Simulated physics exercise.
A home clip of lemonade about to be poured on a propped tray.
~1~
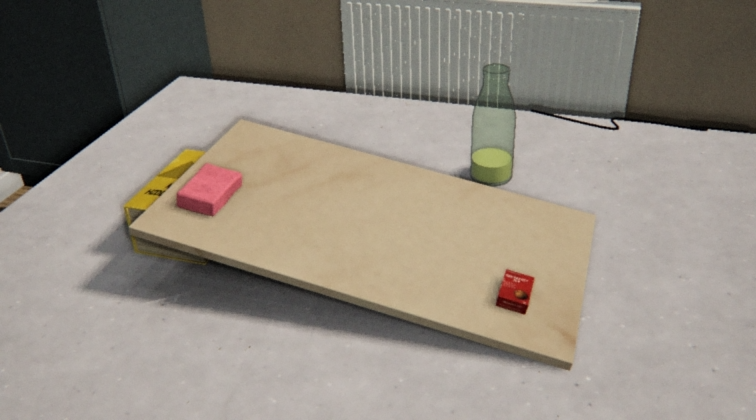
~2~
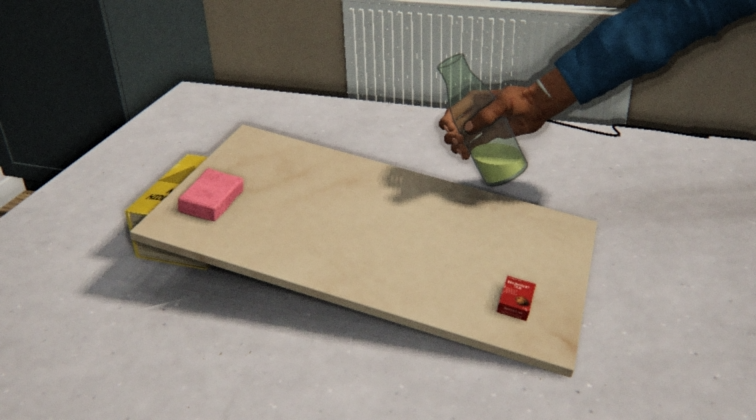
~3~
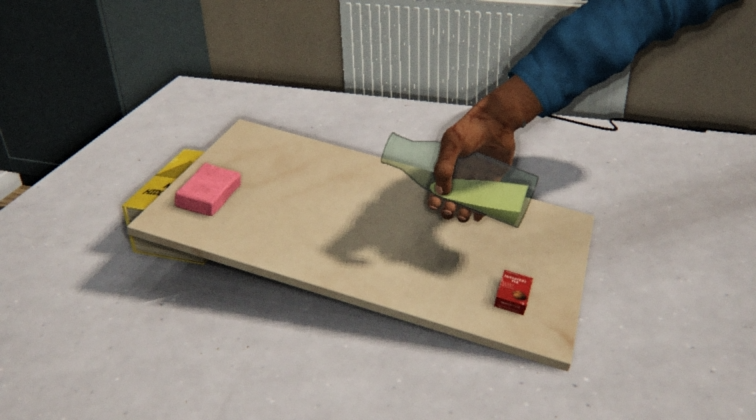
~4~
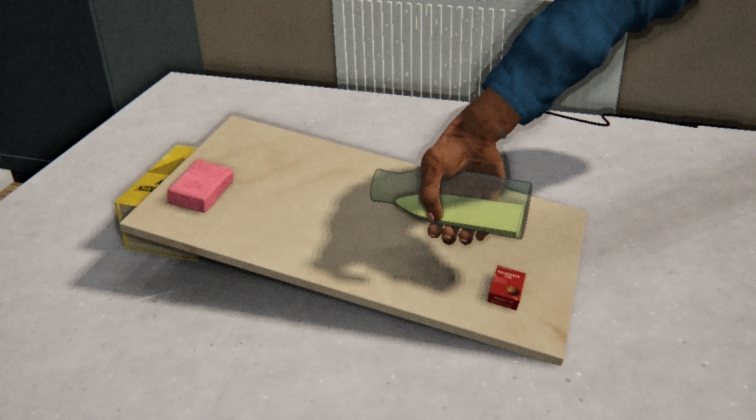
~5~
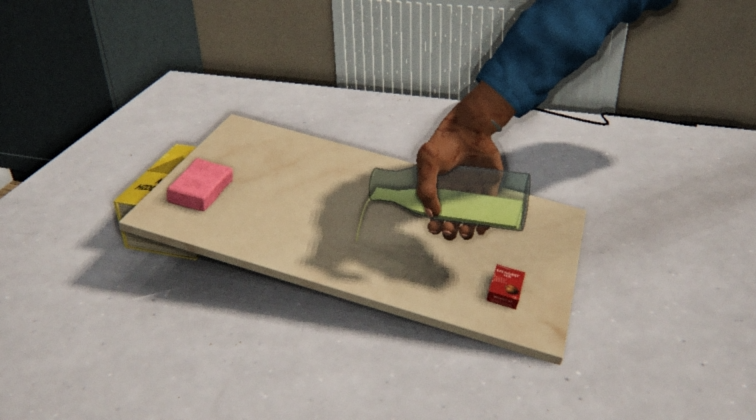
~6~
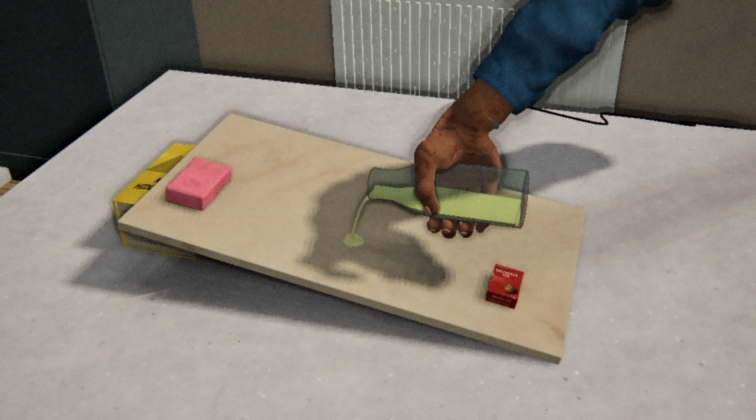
In the video, a hand lifts a glass bottle of yellow-green liquid from behind a sloping wooden board holding a pink sponge and a small red carton, tilts it leftward onto its side, and pours a thin stream onto the board.
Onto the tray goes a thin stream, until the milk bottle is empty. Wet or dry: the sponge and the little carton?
The sponge escapes and the little carton is reached.
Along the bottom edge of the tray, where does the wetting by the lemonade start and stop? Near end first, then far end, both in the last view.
The wet stretch goes from (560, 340) to (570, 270).
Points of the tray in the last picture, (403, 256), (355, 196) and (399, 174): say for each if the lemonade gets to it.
Going through them: Spilled on for the first, spill-free for the next, spill-free for the last.
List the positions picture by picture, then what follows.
The first frame shows the tray slopes down to the right; milk bottle (494, 123) nearly empty; sponge (210, 189); little carton (515, 292).
The second frame shows milk bottle (478, 117) tipped 30° with all of its load; sponge (212, 195).
The third frame shows milk bottle (454, 174) tipped 75° with all of its load; little carton (514, 293).
The fourth frame shows the tray slopes down to the right; milk bottle (446, 197) tipped 90° with all of its load; sponge (201, 186).
The fifth frame shows the first of it lands; milk bottle (445, 193) tipped 90° with all of its load; little carton (506, 287).
The sixth frame shows the first of it lands; milk bottle (443, 191) tipped 90° with all of its load; sponge (199, 184); little carton (505, 286).
Next, it runs down to the right; the sponge is clear of it; the little carton is clear of it.
After that, it runs down to the right and off the end; the sponge is clear of it; the little carton is in it.
Finally, it runs down to the right and off the end; the sponge is clear of it; the little carton is in it.
